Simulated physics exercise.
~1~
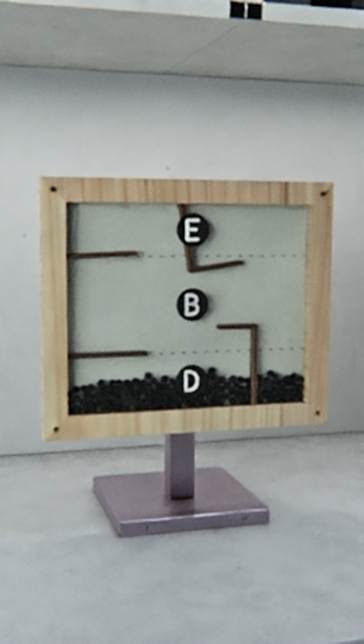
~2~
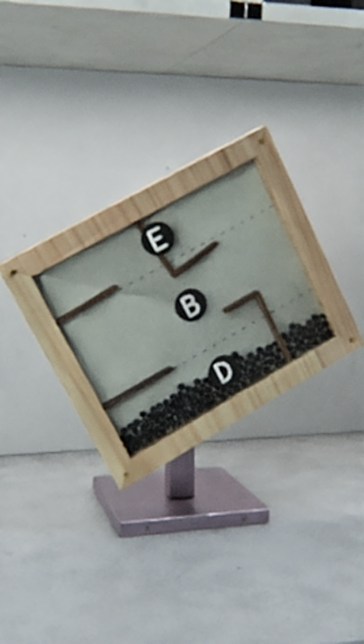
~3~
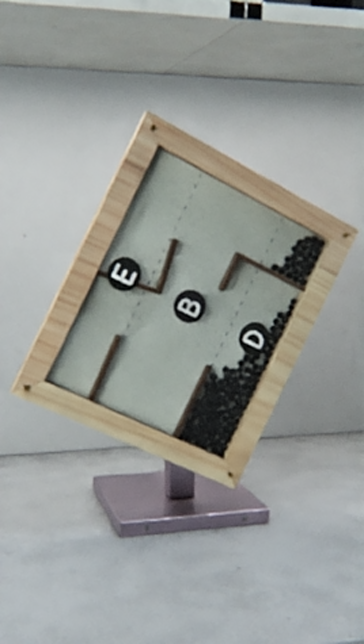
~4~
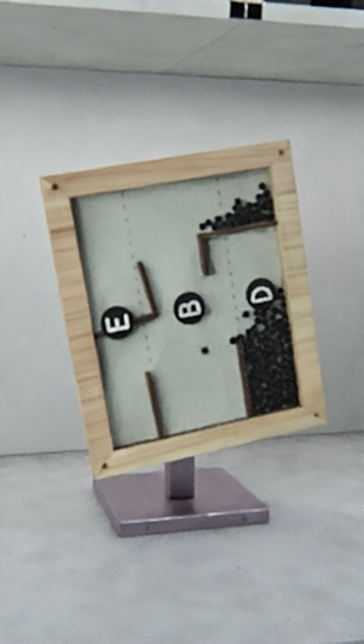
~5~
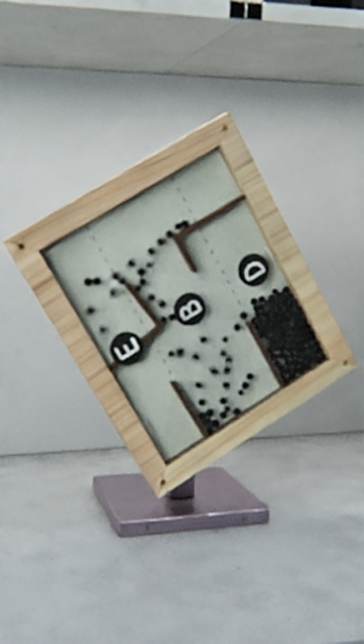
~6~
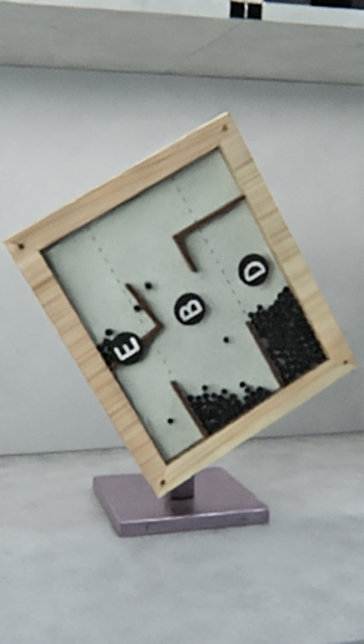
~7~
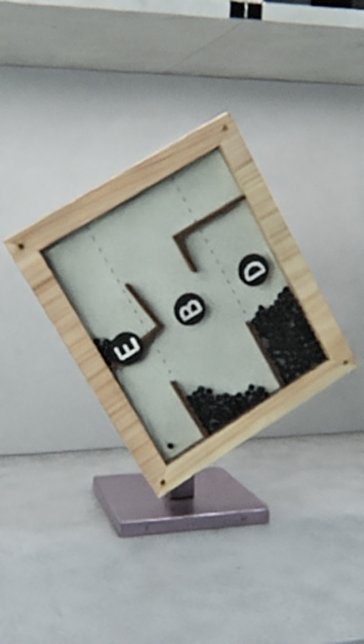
On a pale grey surface against a plain wall, a wood-framed, see-through case stands on a purplish metal base, with small black beads lying along its bottom by the letter D. The case turns anticlockwise, and the beads slide into a slope toward the right. As it tips onto its side, some gather on an inner ledge near the top. Turning further, it spills these beads past B, scattering them down and left. The case stops tilted, and the beads settle in two large heaps at the lower right and bottom, with a few beside E.
